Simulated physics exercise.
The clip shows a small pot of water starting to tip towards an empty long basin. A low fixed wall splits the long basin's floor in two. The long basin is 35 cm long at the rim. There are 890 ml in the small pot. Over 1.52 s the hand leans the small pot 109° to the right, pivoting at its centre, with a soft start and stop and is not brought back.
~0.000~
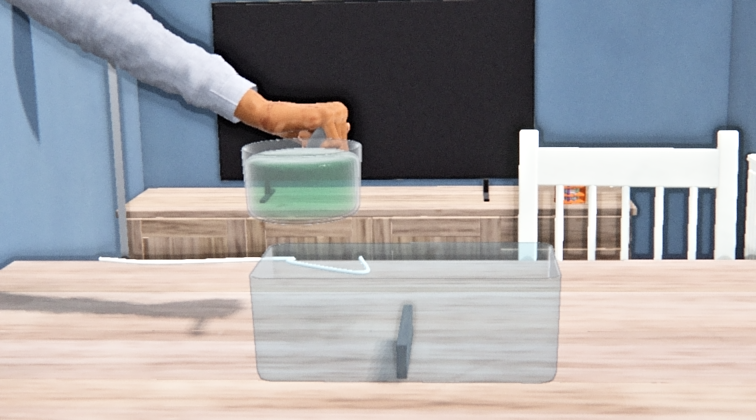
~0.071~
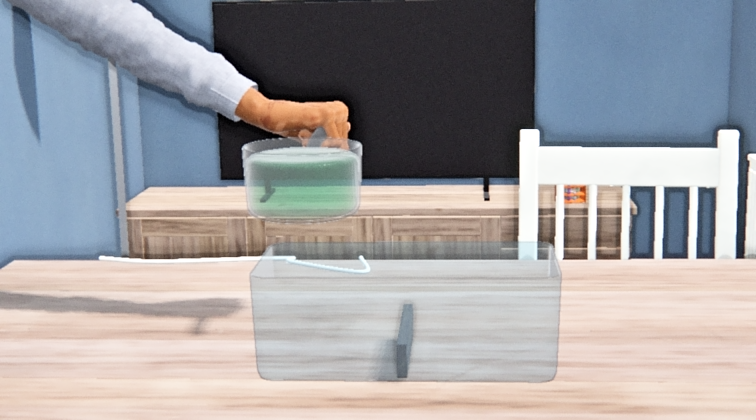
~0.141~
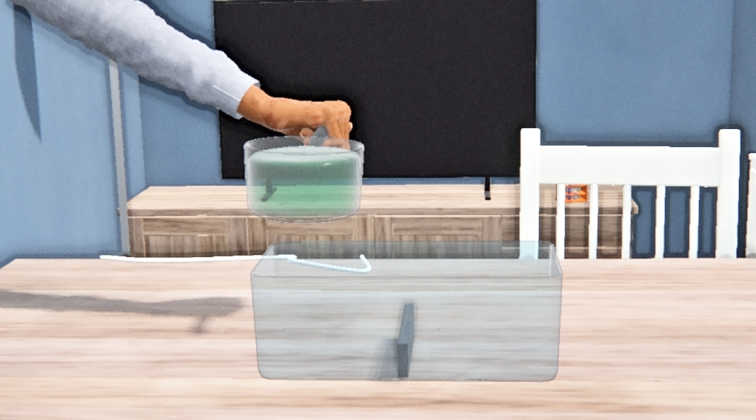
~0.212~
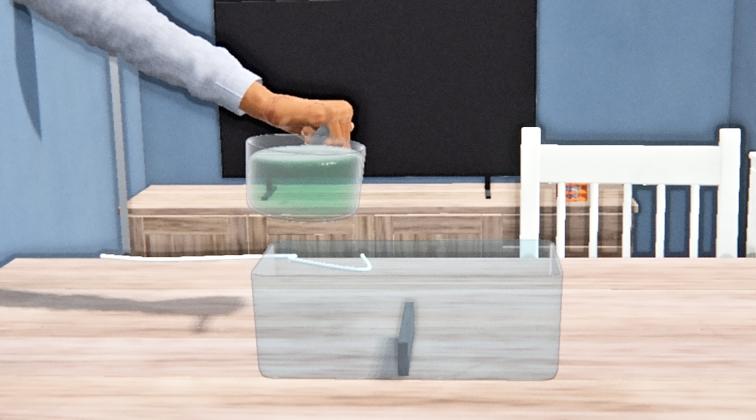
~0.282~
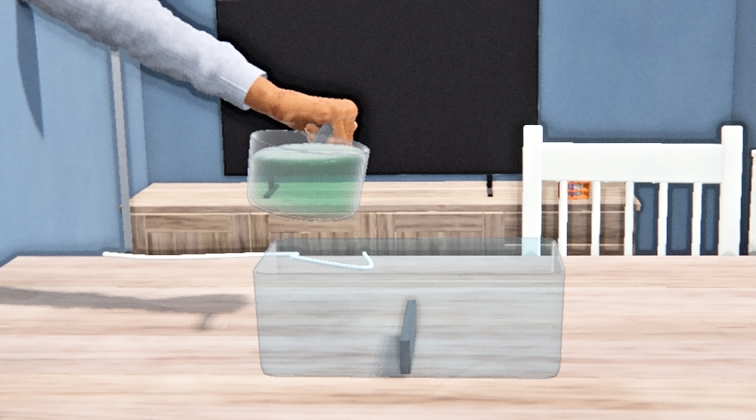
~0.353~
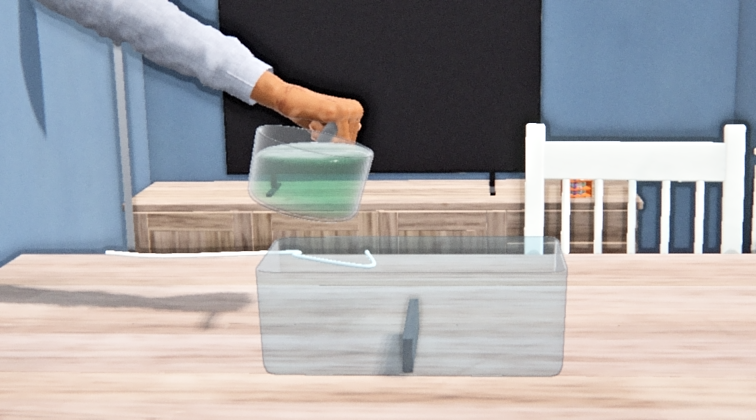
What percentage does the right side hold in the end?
The far part has some 67 per cent.
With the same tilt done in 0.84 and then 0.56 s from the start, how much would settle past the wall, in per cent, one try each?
First 60, then 45 per cent.
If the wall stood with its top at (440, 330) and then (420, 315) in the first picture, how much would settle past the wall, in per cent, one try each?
In turn about 30 and 50 per cent.
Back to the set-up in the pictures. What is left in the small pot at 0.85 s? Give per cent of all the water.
Near 54 in a hundred.
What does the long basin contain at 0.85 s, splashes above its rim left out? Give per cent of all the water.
Some 24 per cent.
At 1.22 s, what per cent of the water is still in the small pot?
About 10 per cent.
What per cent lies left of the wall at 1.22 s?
About 18 per cent.
By 0.85 s the tilt is 65° and 54 per cent is still to pour, 3 is left of the wall and 21 right of it.
By 1.22 s the tilt is 99° and 10 per cent is still to pour, 19 is left of the wall and 67 right of it.
By 1.60 s the tilt is 109° and 0 per cent is still to pour, 33 is left of the wall and 67 right of it.
By 2.02 s the tilt is 109° and 0 per cent is still to pour, 33 is left of the wall and 67 right of it.
At rest 33 per cent lies left of the wall, 67 right of it and 0 outside.
